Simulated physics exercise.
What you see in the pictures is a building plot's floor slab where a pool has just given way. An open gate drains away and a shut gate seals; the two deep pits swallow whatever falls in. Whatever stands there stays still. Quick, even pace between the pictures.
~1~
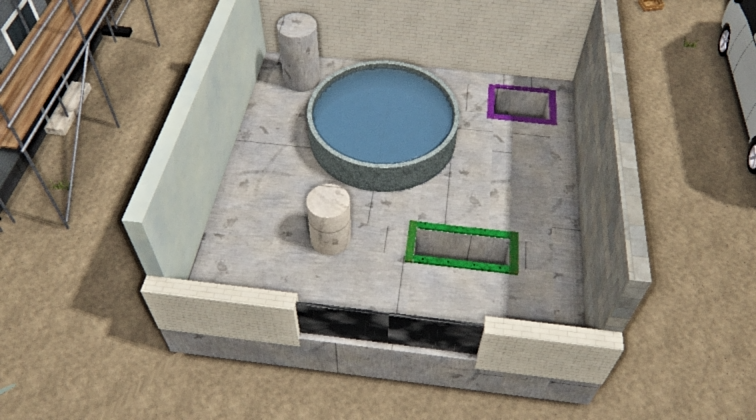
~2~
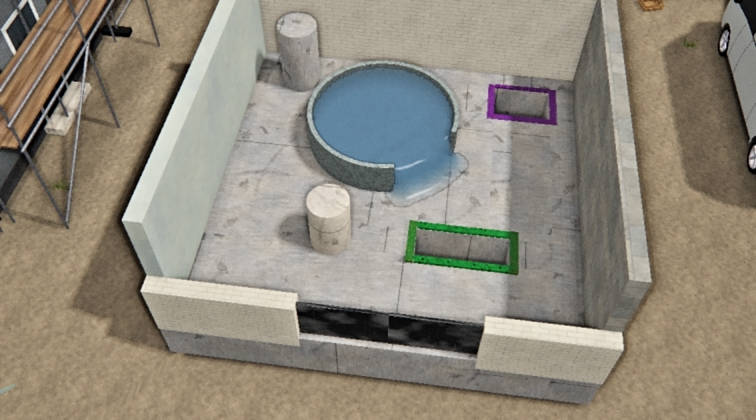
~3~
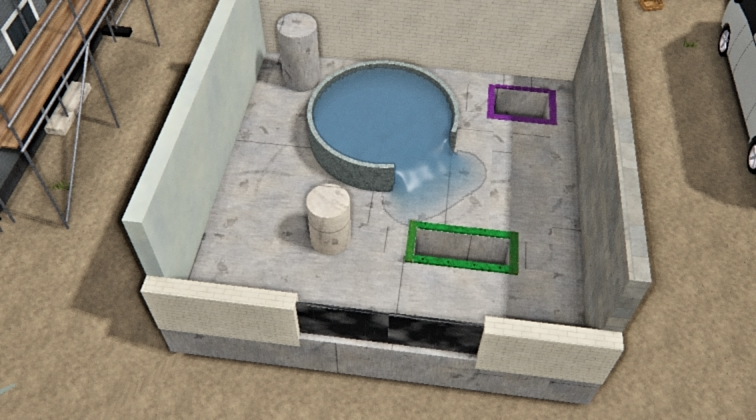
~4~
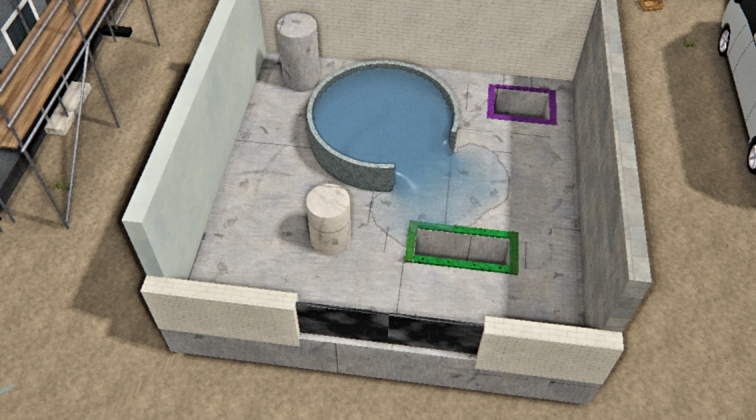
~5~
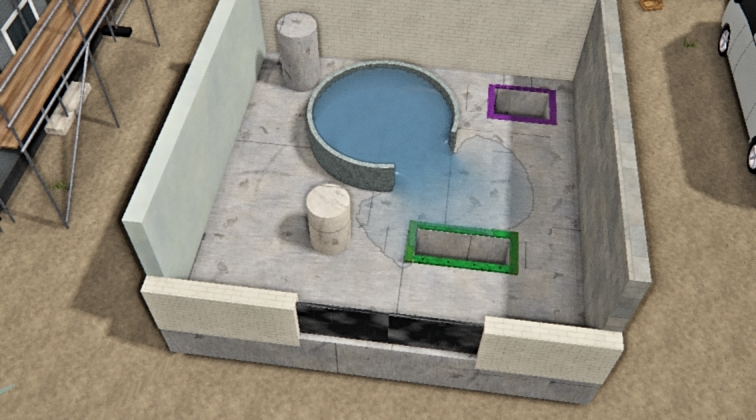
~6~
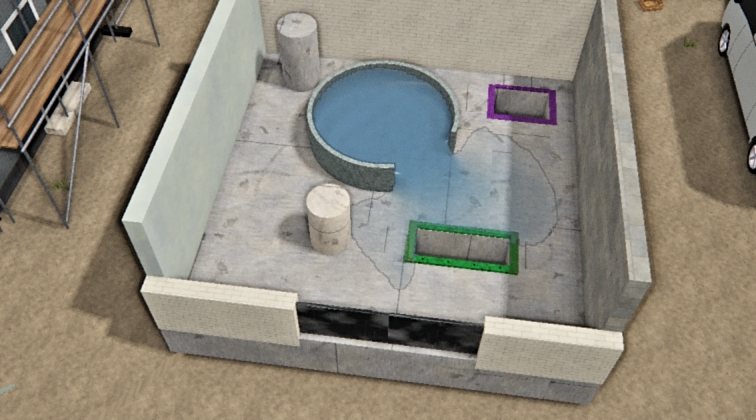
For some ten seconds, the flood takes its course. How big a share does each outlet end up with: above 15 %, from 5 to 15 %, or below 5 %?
Result: The gate carries off beneath five per cent; the green pit carries off upward of fifteen per cent; the purple pit carries off five to fifteen per cent.
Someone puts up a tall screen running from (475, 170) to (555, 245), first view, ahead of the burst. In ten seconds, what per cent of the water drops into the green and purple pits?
I'd say the green pit takes roughly 55 %, the purple pit roughly 4 %.
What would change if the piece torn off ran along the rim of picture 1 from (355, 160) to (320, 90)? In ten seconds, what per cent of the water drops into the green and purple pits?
Green 6 %, purple 12 %.
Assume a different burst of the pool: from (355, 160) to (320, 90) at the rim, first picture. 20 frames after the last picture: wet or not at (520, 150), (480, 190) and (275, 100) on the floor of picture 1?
Listed in order, they come out without a puddle, without a puddle and sitting in a pool.
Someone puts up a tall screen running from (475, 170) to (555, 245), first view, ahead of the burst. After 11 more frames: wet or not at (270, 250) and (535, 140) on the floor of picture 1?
In the listed order, the first spot is spared and the second is swamped.
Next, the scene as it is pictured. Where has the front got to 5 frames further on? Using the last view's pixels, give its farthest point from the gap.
Look around (585, 321).
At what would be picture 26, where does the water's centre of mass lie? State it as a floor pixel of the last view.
Around pixel (436, 186).
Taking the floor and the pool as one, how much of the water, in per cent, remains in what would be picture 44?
My reckoning gives about 64 %.
A moment on, water covers 25 % of the floor; the gate 0 %, the green pit 8 %, the purple pit 0 %.
Next, water covers 30 % of the floor; the gate 0 %, the green pit 16 %, the purple pit 0 %.
Then, water covers 45 % of the floor; the gate 0 %, the green pit 25 %, the purple pit 0 %.
Later, water covers 65 % of the floor; the gate 0 %, the green pit 33 %, the purple pit 3 %.
In the end, water covers 90 % of the floor; the gate 0 %, the green pit 36 %, the purple pit 7 %.
